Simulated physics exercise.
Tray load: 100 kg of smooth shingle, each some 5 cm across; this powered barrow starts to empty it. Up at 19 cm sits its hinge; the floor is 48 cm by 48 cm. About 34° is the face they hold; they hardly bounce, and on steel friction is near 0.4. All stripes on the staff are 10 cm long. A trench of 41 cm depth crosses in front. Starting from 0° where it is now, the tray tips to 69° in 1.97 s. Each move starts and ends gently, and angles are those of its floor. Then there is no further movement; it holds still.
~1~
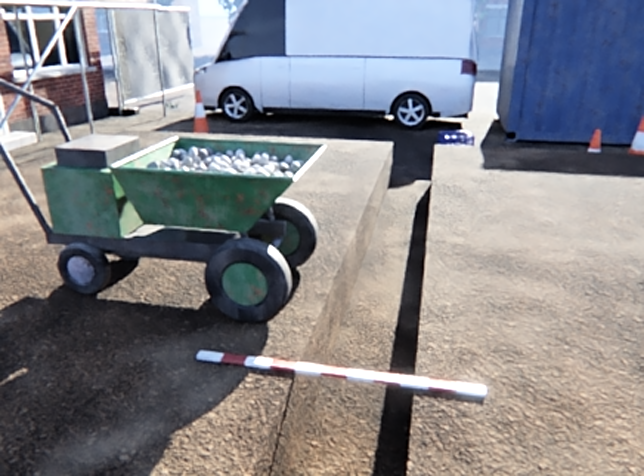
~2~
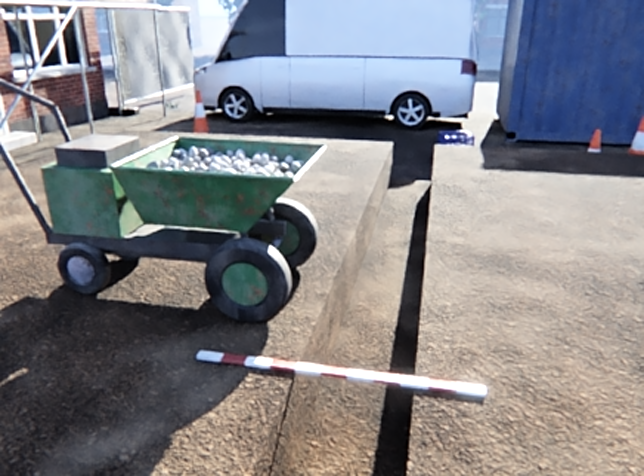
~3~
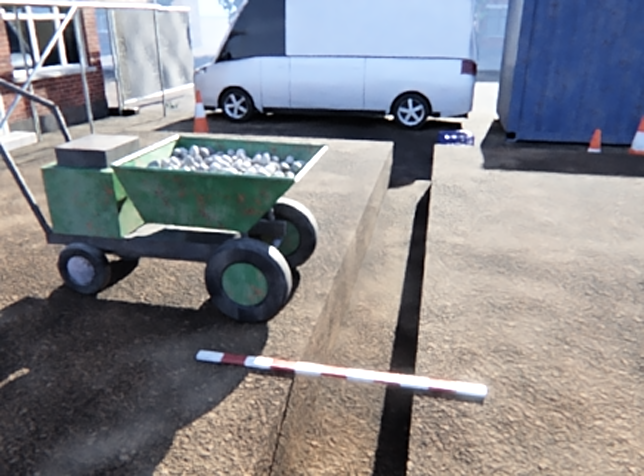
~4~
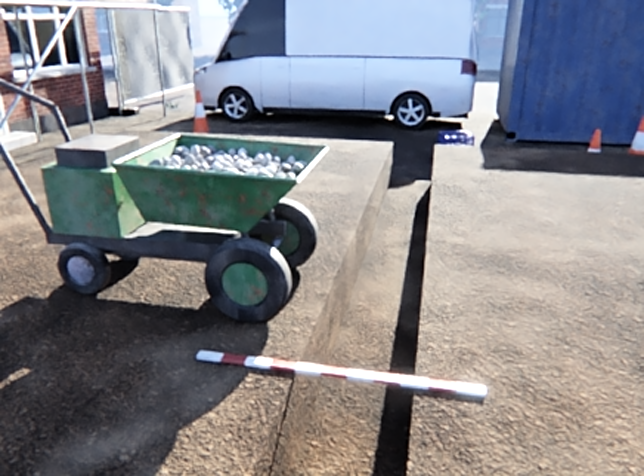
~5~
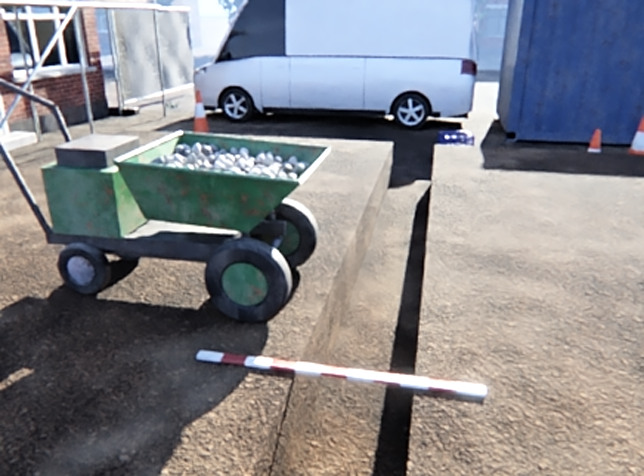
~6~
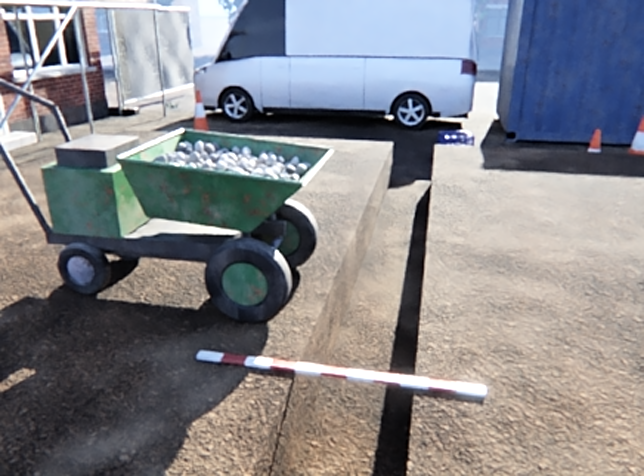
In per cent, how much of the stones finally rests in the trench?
Roughly 73 per cent of them.
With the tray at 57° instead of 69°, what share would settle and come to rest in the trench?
Some 80 in a hundred, I'd say.
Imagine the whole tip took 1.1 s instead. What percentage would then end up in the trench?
Roughly 60% would finish there.
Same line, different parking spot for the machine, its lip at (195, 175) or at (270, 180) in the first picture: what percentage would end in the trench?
80 and 100 %.
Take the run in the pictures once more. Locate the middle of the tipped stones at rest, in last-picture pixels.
I'd point somewhere around (396, 365).
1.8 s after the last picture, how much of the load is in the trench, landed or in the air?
Roughly 50 percent of the load.
Then, 1.2 s after the last picture the floor is at 58°, 98 % in the tray, 2 % in the trench; the foremost stones are at (394, 262).
Then, 1.8 s after the last picture the floor is at 69°, 26 % in the tray, 51 % in the trench, 23 % past the trench; the foremost stones are at (514, 295).
Then, 2.1 s after the last picture the floor is at 69°, 5 % in the tray, 68 % in the trench, 27 % past the trench; the foremost stones are at (551, 298).
Then, 4.1 s after the last picture the floor is at 69°, 0 % in the tray, 73 % in the trench, 27 % past the trench; the foremost stones are at (552, 294).
